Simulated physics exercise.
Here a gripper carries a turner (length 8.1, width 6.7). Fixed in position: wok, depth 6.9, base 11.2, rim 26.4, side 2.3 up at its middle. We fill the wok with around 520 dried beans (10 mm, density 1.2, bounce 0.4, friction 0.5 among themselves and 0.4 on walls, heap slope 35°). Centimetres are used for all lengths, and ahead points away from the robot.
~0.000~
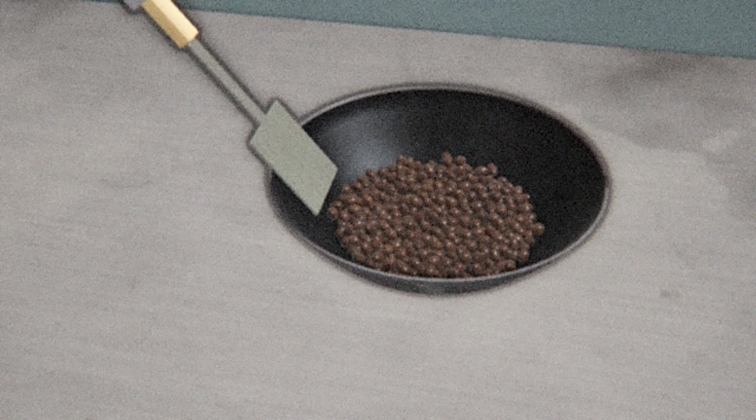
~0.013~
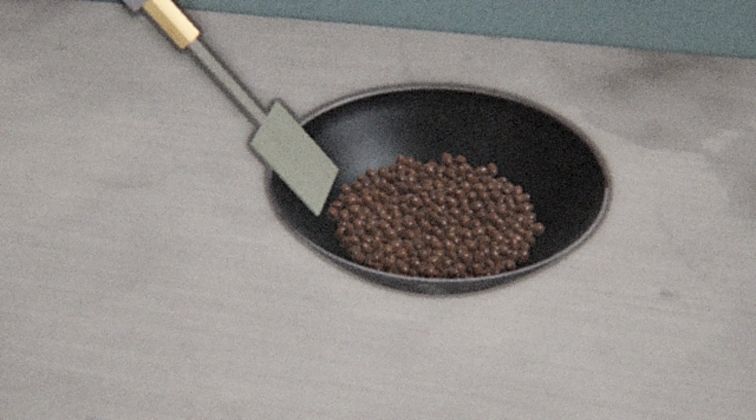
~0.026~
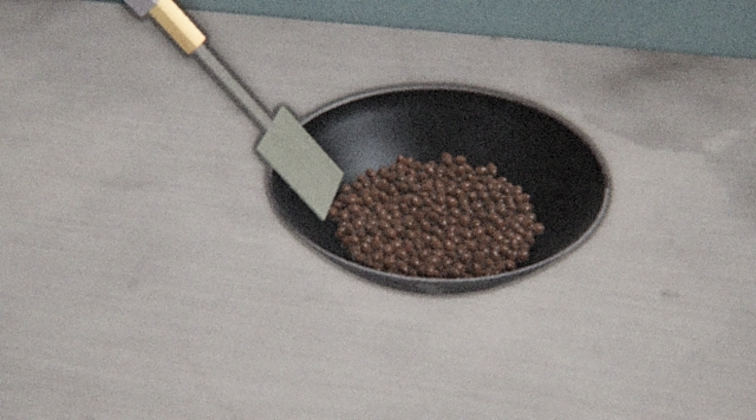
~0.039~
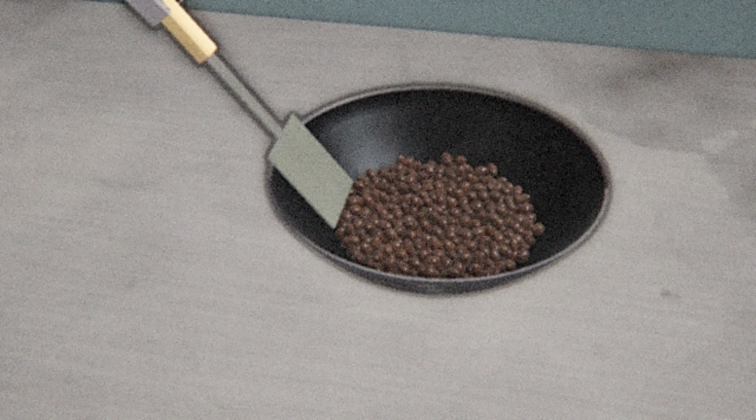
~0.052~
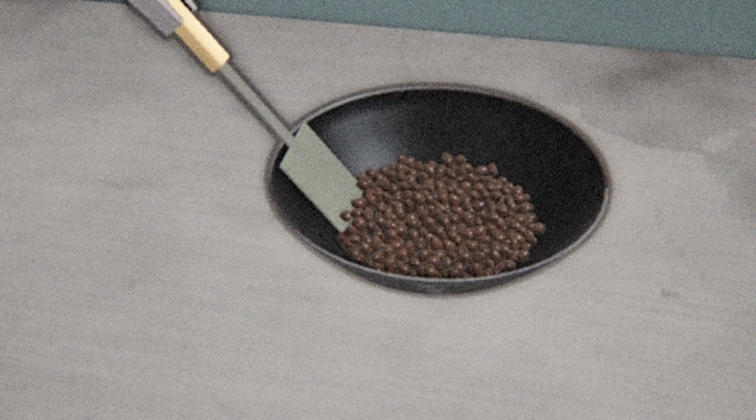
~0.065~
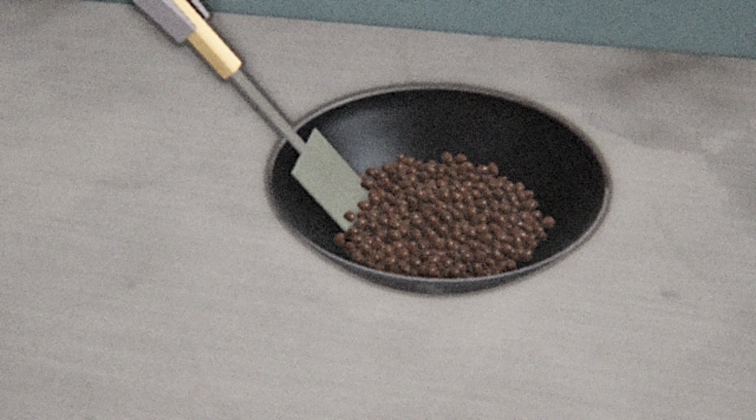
In the video, a turner with a pale flat blade starts nearly still at the left side of a black wok of brown beans, then slides down and right into the heap, nudging some beans slightly rightward.
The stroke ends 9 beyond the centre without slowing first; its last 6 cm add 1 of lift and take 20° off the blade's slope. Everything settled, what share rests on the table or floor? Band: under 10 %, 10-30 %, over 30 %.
10-30 %.
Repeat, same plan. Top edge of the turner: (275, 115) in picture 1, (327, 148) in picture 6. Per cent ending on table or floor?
Roughly 30 %.
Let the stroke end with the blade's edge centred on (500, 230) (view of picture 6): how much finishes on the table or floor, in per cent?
Estimate: Approx. 0 %.
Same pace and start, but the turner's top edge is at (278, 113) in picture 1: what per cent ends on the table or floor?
I'd estimate close to 25 per cent.
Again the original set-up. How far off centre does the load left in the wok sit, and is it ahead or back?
Forward offset: Roughly 4.0 cm.
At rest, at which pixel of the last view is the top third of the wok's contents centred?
Somewhere near (541, 213) in the last picture.
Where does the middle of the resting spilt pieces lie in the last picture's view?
Pixel estimate: About (672, 265).
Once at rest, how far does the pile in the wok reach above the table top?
8.0 cm.
After 0.14 s, sloping 51°, highest piece 5 above the table; 519 in the wok.
After 0.21 s, sloping 45°, highest piece 8 above the table; 519 in the wok.
After 0.45 s, sloping 31°, highest piece 8 above the table; 435 in the wok, 71 on the table or floor, 13 on the blade or in flight.
After 1.50 s, sloping 31°, highest piece 8 above the table; 435 in the wok, 84 on the table or floor.
At rest, 435 in the wok, 84 on the table or floor. That is 16 % on the table or floor.
